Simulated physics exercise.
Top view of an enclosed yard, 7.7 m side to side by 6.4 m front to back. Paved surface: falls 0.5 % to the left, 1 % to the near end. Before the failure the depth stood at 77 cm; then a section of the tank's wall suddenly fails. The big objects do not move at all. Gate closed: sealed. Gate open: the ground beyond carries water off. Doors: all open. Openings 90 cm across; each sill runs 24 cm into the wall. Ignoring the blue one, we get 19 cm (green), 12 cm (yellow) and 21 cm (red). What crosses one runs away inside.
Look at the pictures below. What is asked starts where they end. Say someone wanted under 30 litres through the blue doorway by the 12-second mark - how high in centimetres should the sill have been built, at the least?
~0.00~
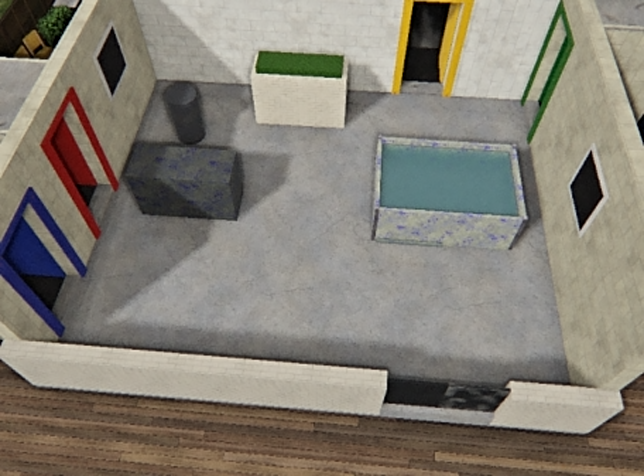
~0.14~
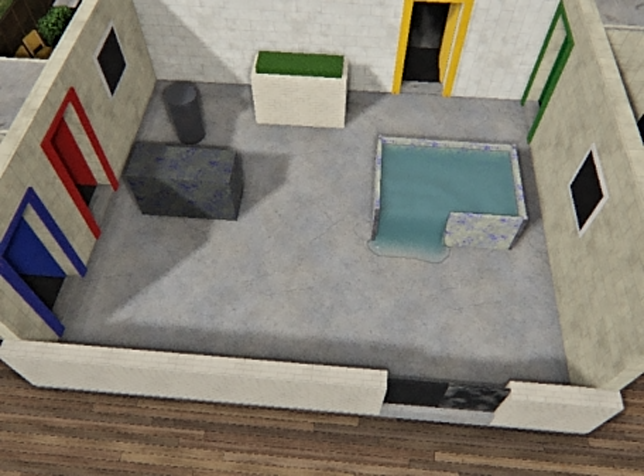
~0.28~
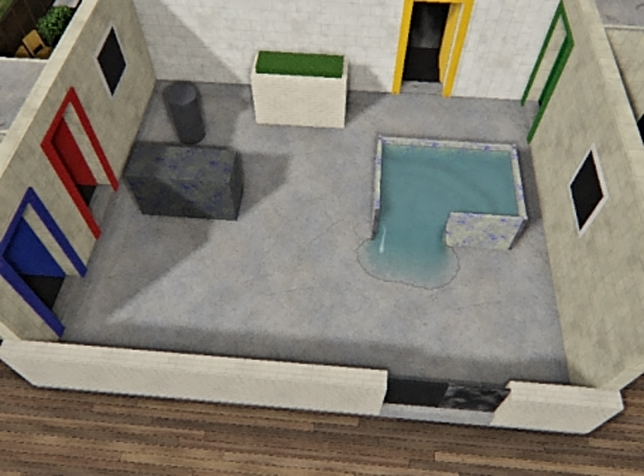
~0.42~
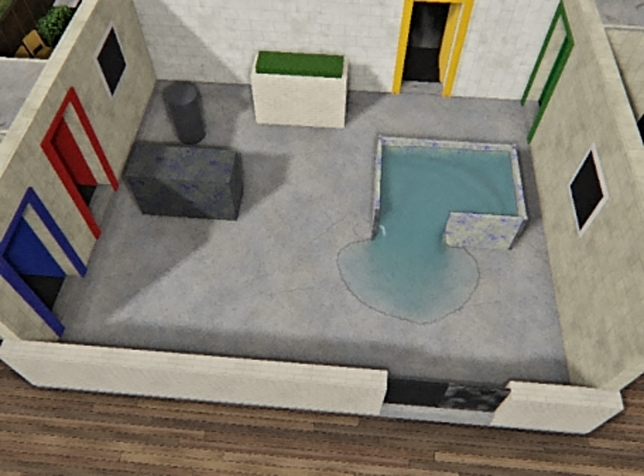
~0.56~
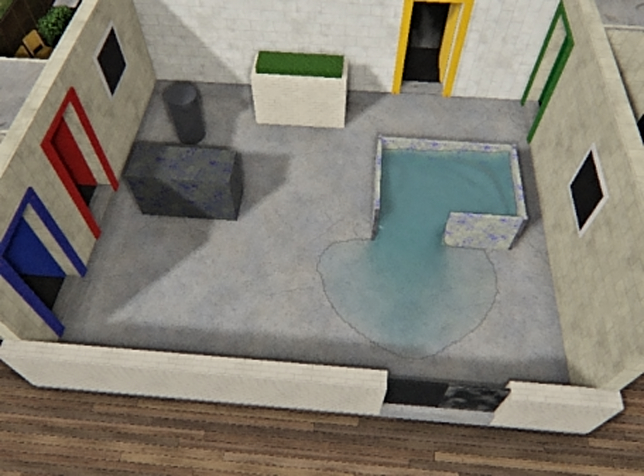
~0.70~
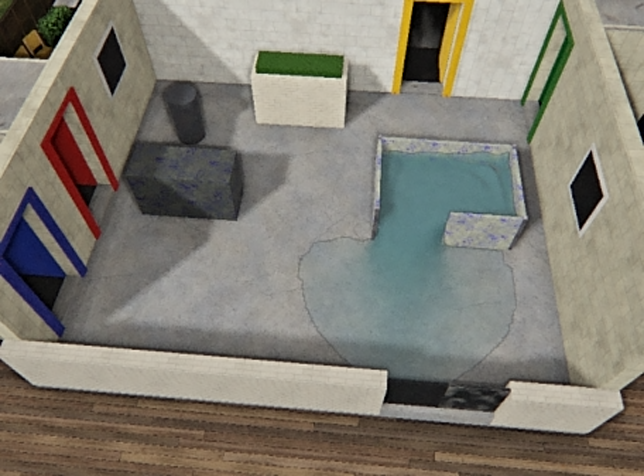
They should have built it at least 17 cm high.
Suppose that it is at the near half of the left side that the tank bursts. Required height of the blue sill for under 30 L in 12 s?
Then 18 cm.
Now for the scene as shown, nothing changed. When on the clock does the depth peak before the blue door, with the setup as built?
The level tops out around 3.4 s.
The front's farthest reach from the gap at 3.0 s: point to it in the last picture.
Front tip: Approx. (50, 364) px.
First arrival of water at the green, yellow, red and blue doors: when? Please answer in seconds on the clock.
Arrival: Green 4.5 s, yellow 6.0 s, red 3.6 s, blue 2.6 s.
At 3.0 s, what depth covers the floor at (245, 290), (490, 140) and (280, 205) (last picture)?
I'd read roughly 1, 0 and 0 cm there.
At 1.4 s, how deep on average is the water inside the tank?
Some 46 cm.
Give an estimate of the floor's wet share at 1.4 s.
Some 25 per cent is wet.
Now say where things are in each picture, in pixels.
The first frame shows still water, 77 cm deep, in the tank at (448, 179); the blue door at (47, 269) is dry.
In the second frame, the gap is at (410, 229), the front 0.3 m out at (430, 259); the back of the tank holds 77 cm.
In the third frame, water pours out at (410, 231) and has run 0.8 m, to (416, 283); about 12 cm deep outside, 76 cm at the back.
In the fourth frame, the gap is at (410, 232), the front 1.4 m out at (401, 315); the back of the tank holds 68 cm.
In the fifth frame, the front is at (401, 351), 2.0 m from the gap at (410, 232); 4.1 m2 of floor is wet, 66 cm left at the back.
In the sixth frame, water pours out at (410, 232) and has run 2.7 m, to a hidden place; about 5 cm deep outside, 65 cm at the back; 3.8 m in a straight line remain to the blue door at (47, 269).
After 1.4 s water covers 25 % of the floor, deepest (40 cm) near (388, 393); it has not reached the blue door.
After 3.0 s water covers 35 % of the floor, deepest (32 cm) near (62, 365); 18 cm at the blue door, 12 litres in over its 6 cm sill.
After 12.0 s water covers 95 % of the floor, deepest (11 cm) near (50, 364); 11 cm at the blue door, 321 litres in over its 6 cm sill.
At the blue door as built, the water arrived by 2.6 s and peaked near 21 cm at 3.4 s.
Run again over the same 12 s with other heights there, 42 litres in over 15.5 cm, 8 litres over 21 cm. The limit of 30 litres is kept from about 17 cm up.
